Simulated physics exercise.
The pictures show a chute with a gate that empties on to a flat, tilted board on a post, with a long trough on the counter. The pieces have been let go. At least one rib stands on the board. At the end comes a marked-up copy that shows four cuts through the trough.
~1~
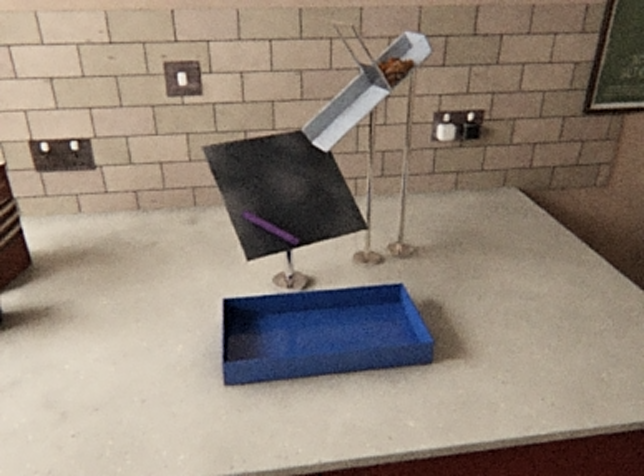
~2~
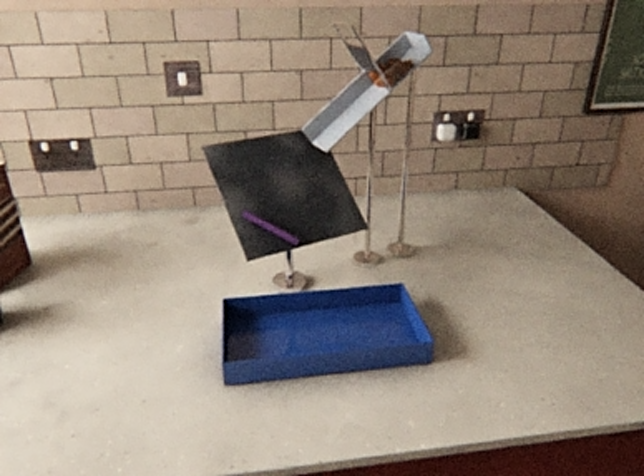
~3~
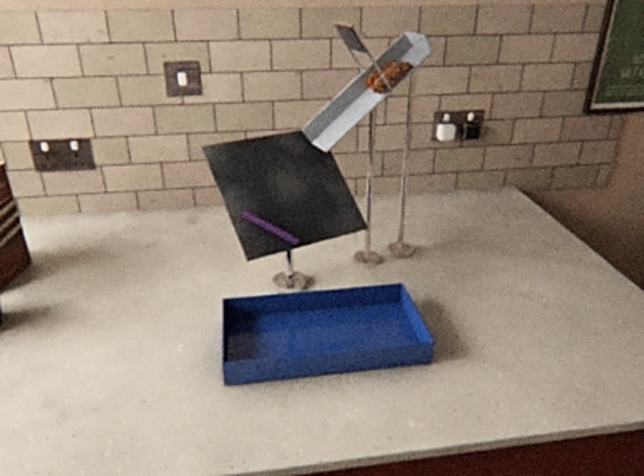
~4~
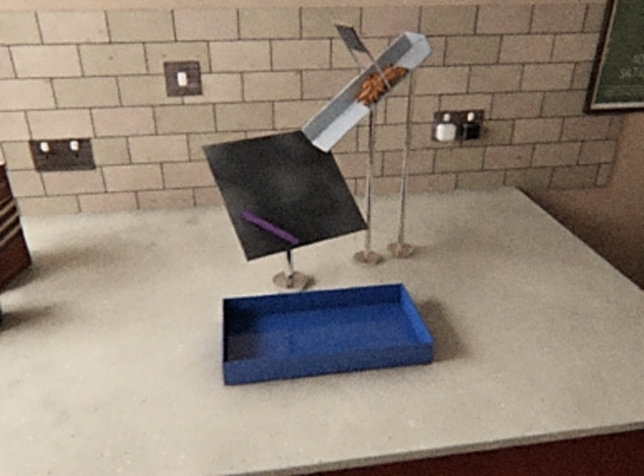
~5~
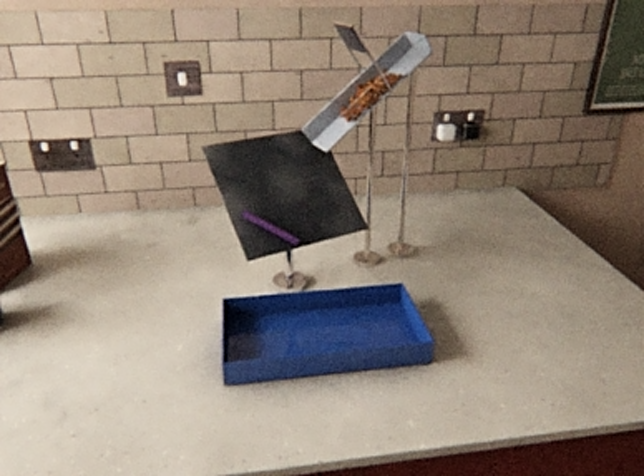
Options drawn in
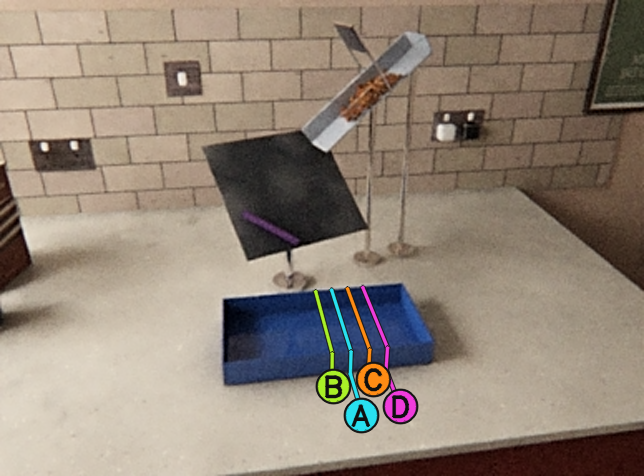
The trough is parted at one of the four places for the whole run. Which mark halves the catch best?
The answer is line A.
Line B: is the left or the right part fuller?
The right side.
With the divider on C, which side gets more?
The left side.
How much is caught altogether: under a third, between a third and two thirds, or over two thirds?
It is over two thirds.
On the marked copy, line A crosses the front rim at (350, 350); line B crosses the front rim at (332, 352); line C crosses the front rim at (369, 348); line D crosses the front rim at (387, 347).
Choosing A, of what is caught, close to half on the left of the divider, close to half on the right.
Choosing B, of what is caught, a small share on the left of the divider, the bulk on the right.
Choosing C, of what is caught, all but a few on the left of the divider, a small share on the right.
Choosing D, of what is caught, the whole lot on the left of the divider, none at all on the right.
